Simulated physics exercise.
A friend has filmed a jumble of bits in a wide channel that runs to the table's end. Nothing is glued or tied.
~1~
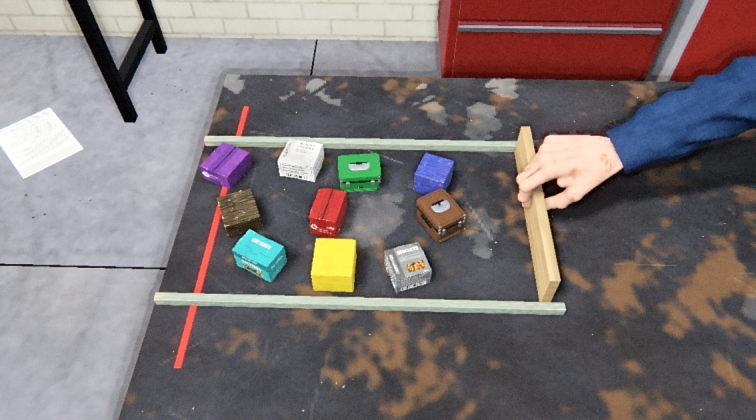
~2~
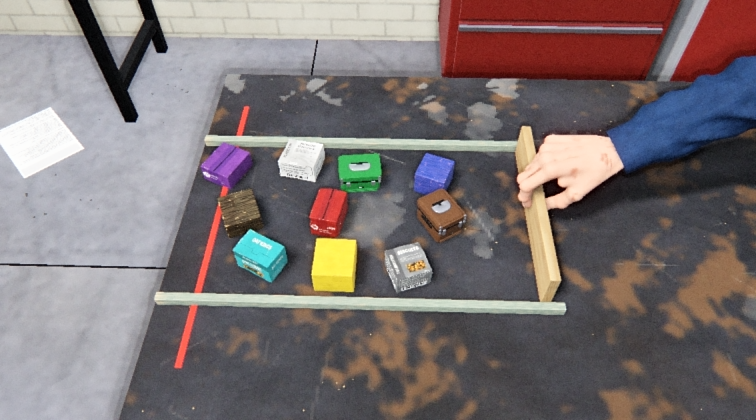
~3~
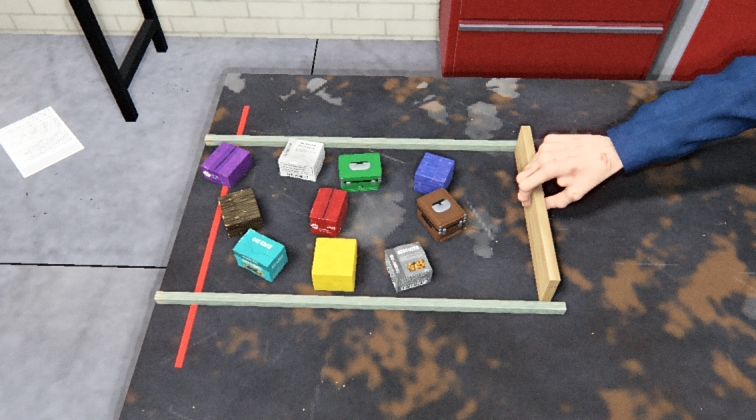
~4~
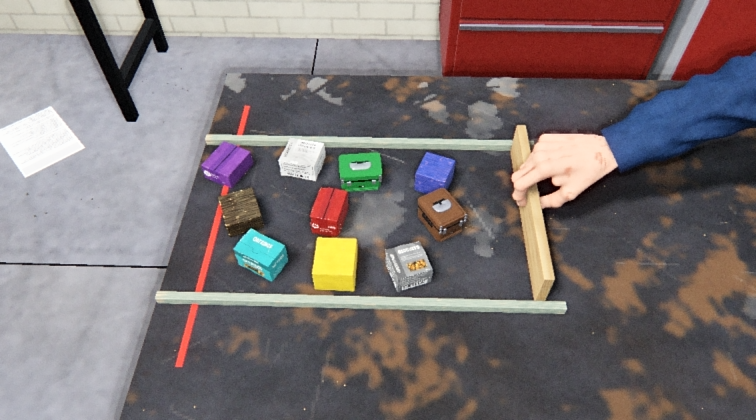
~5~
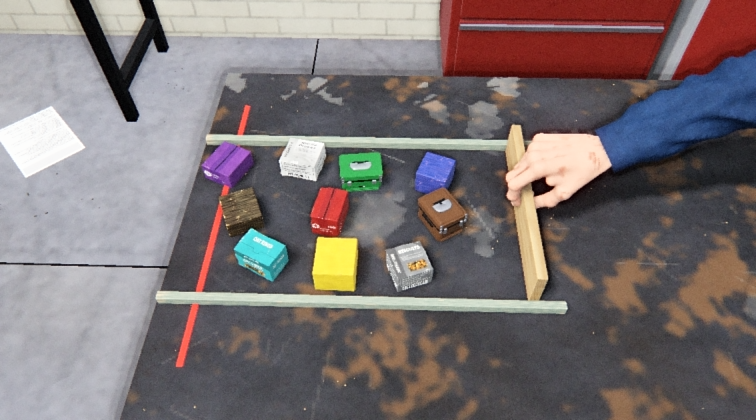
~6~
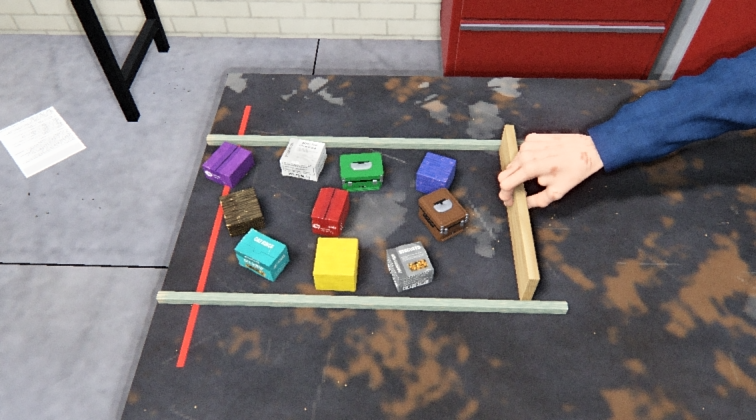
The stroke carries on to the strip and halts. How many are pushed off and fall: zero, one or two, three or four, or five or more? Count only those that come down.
In the end the number that fall off is five or more.
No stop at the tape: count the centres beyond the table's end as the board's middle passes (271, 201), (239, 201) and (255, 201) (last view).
Past the end: 3, 4 and 4.
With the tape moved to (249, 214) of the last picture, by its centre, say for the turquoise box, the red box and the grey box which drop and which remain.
The turquoise box is lost; the red box remains up; the grey box survives.
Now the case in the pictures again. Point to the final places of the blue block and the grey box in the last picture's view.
First (211, 175), then (186, 257).
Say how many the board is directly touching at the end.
The number is 3.
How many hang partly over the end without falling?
The number is 0.
Soon after, none off yet; purple box at rest near (229, 165); black block at rest near (242, 212); turquoise box at rest near (263, 255).
Then, none off yet; purple box moving near (221, 165); black block at rest near (242, 212); turquoise box moved about its own width near (236, 257).
Further on, one off so far; purple box falling near (225, 342); black block moved about its own width near (193, 208); turquoise box moved well along near (159, 261).
At rest, the number that fall off is five or more; fallen, green case, yellow block, red box, white box, turquoise box, black block and purple box.
